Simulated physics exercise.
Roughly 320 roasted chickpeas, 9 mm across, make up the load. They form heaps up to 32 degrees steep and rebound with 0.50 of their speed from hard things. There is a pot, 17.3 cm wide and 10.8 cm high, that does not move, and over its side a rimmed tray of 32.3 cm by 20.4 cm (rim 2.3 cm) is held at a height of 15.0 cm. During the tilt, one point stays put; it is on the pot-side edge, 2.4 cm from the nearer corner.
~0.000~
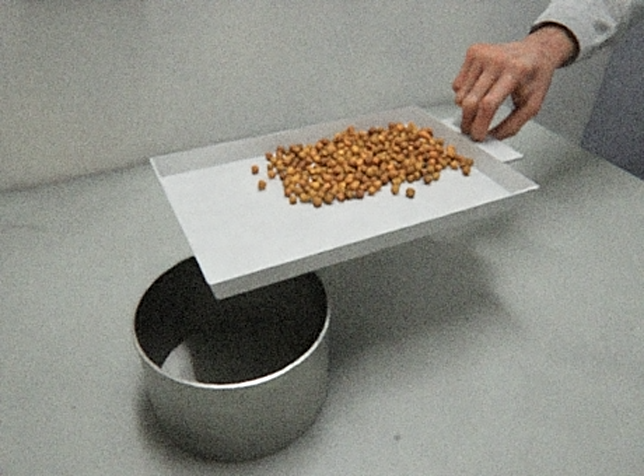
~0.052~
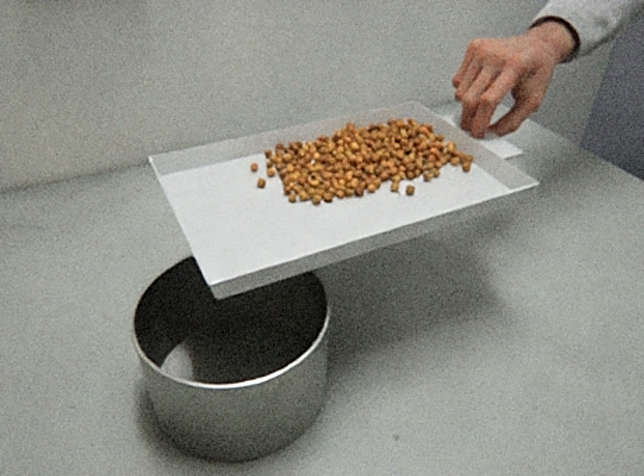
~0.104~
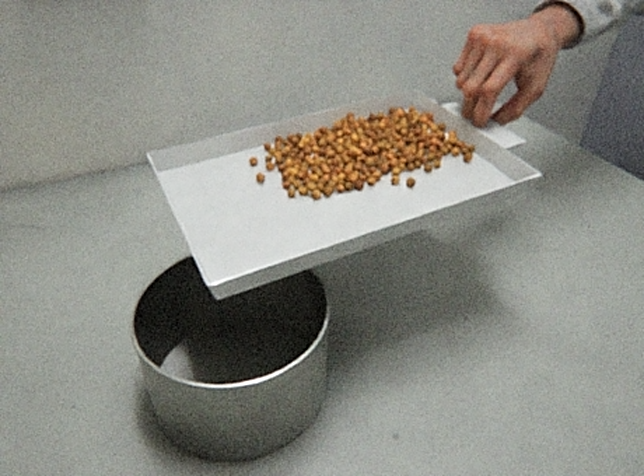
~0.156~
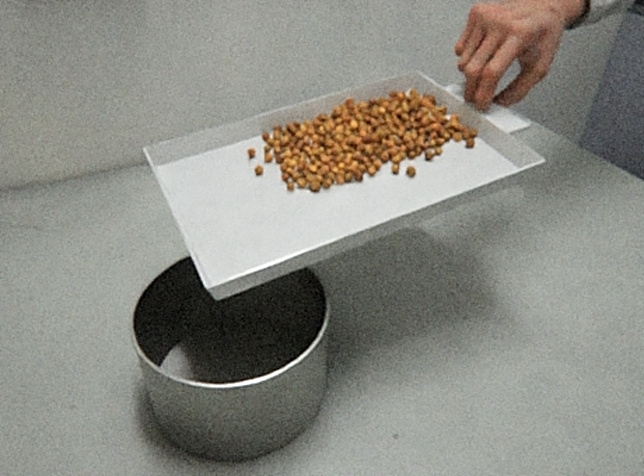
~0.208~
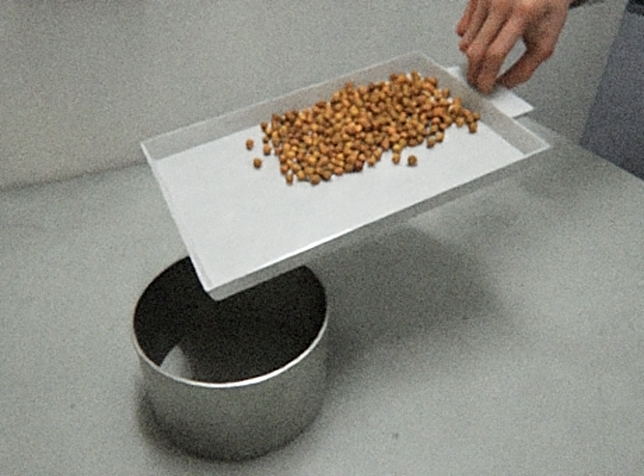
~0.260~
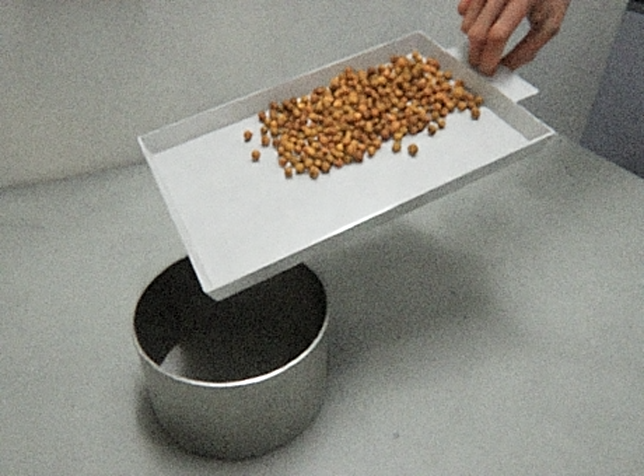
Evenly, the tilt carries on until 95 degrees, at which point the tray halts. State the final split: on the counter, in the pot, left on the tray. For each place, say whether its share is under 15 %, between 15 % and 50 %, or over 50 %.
Counter: A noticeable amount; pot: The main mass; tray: Only a little.
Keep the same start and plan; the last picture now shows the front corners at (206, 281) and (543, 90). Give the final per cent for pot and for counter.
Split: Pot = 30, counter = 70.
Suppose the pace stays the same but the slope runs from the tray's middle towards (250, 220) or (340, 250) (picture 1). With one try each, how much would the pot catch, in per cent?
Roughly 35 % for the first direction, roughly 45 % for the second.
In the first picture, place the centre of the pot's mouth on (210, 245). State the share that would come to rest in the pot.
Roughly 0 per cent.
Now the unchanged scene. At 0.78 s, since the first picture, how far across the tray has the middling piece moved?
By then it sits near 17 cm from where it began.
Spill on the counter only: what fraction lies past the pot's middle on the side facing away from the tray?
Share past the middle: Roughly 100 percent.
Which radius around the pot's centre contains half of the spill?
Distance: Some 20 cm.
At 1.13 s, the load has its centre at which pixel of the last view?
Look near (196, 350) in the last picture.
After 0.78 s, tilt 53 degrees; the tray holds 100 %, the pot 0 %.
Then, at 1.13 s, tilt 79 degrees; the tray holds 45 %, the pot 20 %.
After 1.56 s, tilt 95 degrees; the tray holds 5 %, the pot 60 %.
In the end, at 2.5 s, counter 30 %, pot 70 %, tray 0 %.
